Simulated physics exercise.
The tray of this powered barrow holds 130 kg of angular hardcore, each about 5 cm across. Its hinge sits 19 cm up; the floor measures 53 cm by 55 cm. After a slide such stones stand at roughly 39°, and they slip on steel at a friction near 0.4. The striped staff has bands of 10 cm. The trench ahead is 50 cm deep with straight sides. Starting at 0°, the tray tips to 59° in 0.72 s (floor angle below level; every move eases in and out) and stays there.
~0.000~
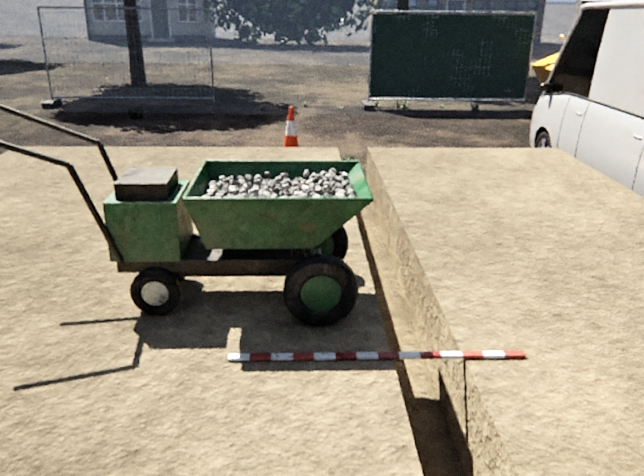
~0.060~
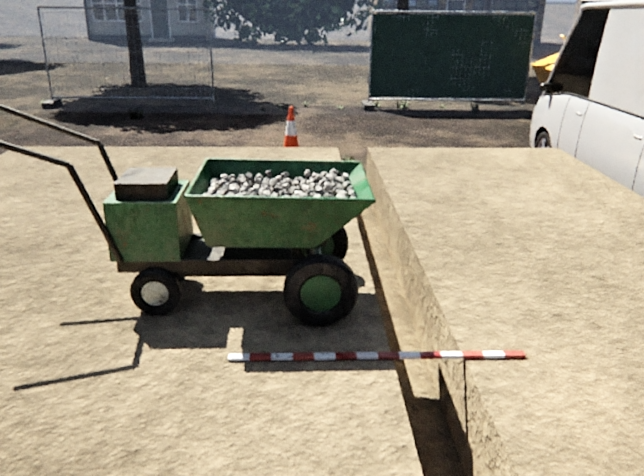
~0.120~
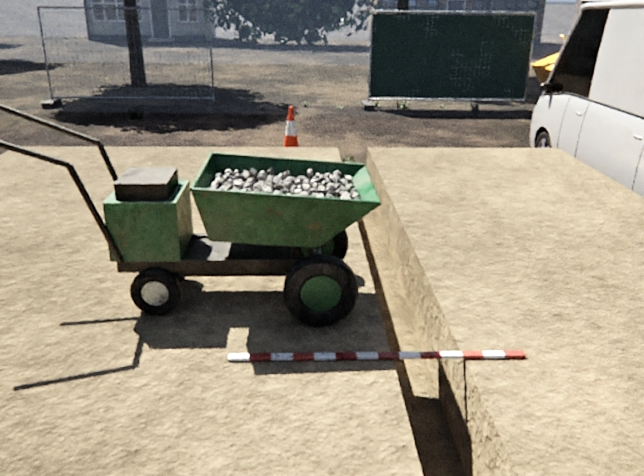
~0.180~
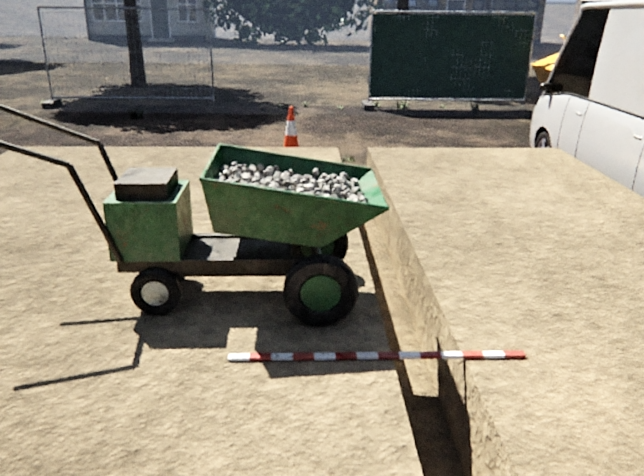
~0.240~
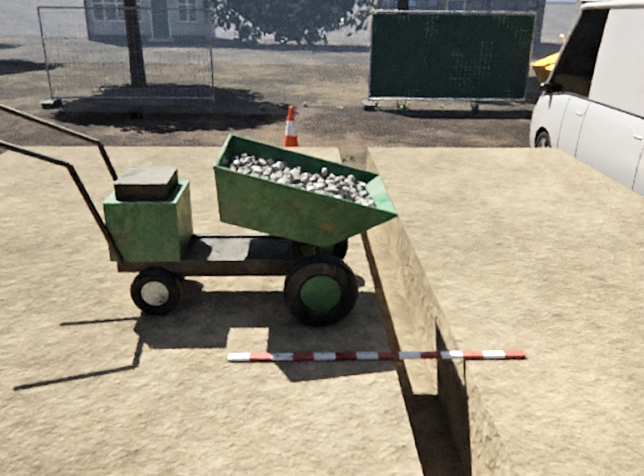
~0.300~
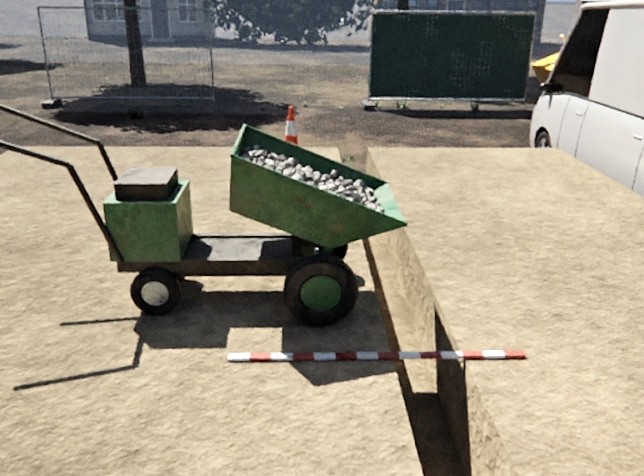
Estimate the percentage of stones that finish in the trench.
Close to 33 in a hundred.
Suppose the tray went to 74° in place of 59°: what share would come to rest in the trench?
It would be near 40 per cent.
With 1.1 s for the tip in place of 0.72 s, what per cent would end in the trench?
Then about 40 per cent.
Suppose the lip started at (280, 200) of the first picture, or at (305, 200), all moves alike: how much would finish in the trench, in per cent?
First some 45, then 60 per cent.
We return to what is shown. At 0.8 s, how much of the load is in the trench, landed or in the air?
Some 5 per cent.
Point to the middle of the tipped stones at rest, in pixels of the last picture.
Near (442, 292).
After 0.5 s the floor is at 50°; 100 % in the tray; the foremost stones are at (408, 248).
After 0.8 s the floor is at 59°; 93 % in the tray, 6 % in the trench, 1 % past the trench; the foremost stones are at (451, 280).
After 1.2 s the floor is at 59°; 56 % in the tray, 9 % in the trench, 35 % past the trench; the foremost stones are at (523, 292).
After 3.1 s the floor is at 59°; 31 % in the tray, 33 % in the trench, 36 % past the trench; the foremost stones are at (576, 284).
